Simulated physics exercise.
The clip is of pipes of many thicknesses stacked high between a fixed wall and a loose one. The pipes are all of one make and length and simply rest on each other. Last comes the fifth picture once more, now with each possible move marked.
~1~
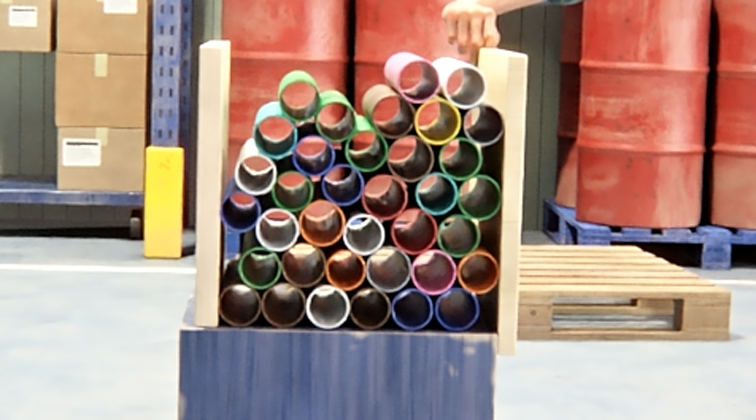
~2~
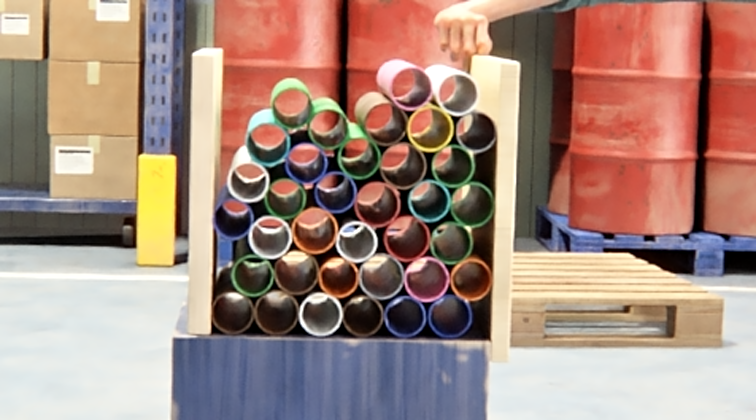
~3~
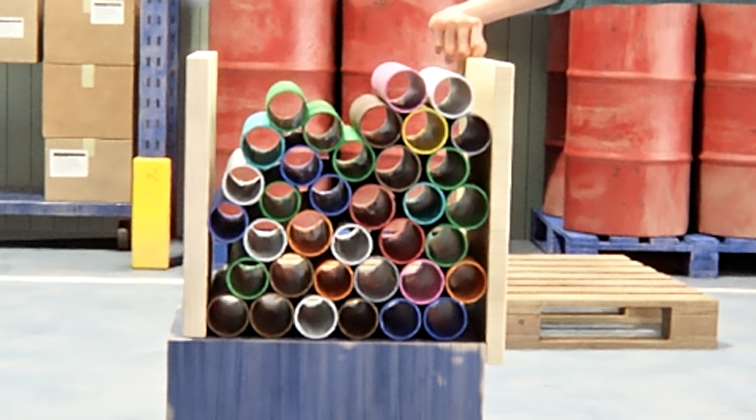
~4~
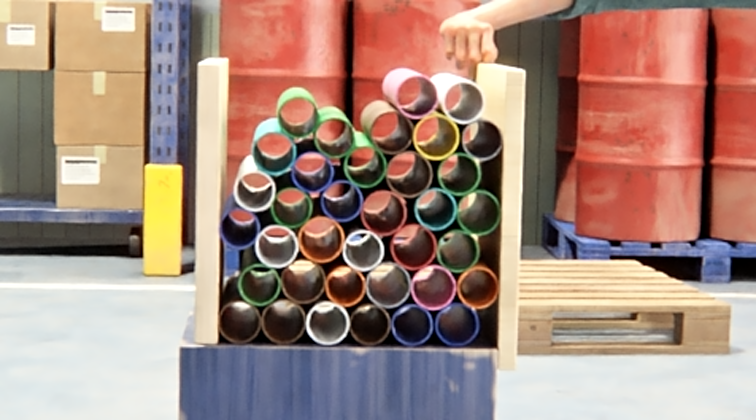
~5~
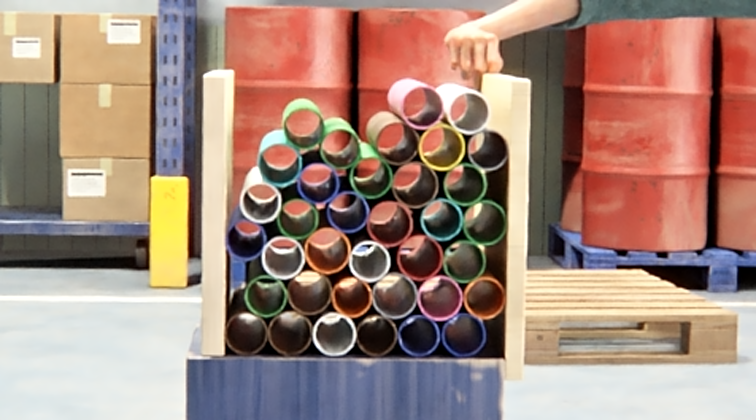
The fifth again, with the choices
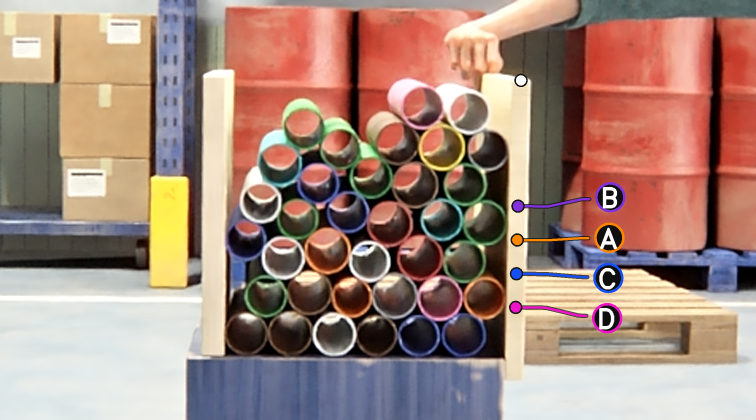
In a warehouse with red drums and stacked boxes behind, a heap of pipes with differently coloured rims rests between two upright boards on a blue base. A hand stays at the top of the right board while the view shifts slightly, and the pipes keep their arrangement throughout.
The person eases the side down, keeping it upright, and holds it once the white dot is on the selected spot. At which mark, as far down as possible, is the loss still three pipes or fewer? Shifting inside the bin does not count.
Lower it to A and no more.
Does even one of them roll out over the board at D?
Yes, at D.
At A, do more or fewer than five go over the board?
Fewer than five.
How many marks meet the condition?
Two of the four.
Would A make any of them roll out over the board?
Yes, at A.
On the marked copy, A at (517, 240); B at (518, 207); C at (517, 274); D at (516, 307); the white dot at (521, 80).
Following A. Soon after the start, top of the board (509, 150).
Later, top of the board (507, 230).
In the end, top of the board (507, 239), two out over the board.
As for the rest, B none out over the board; C more than three out over the board; D more than three out over the board.
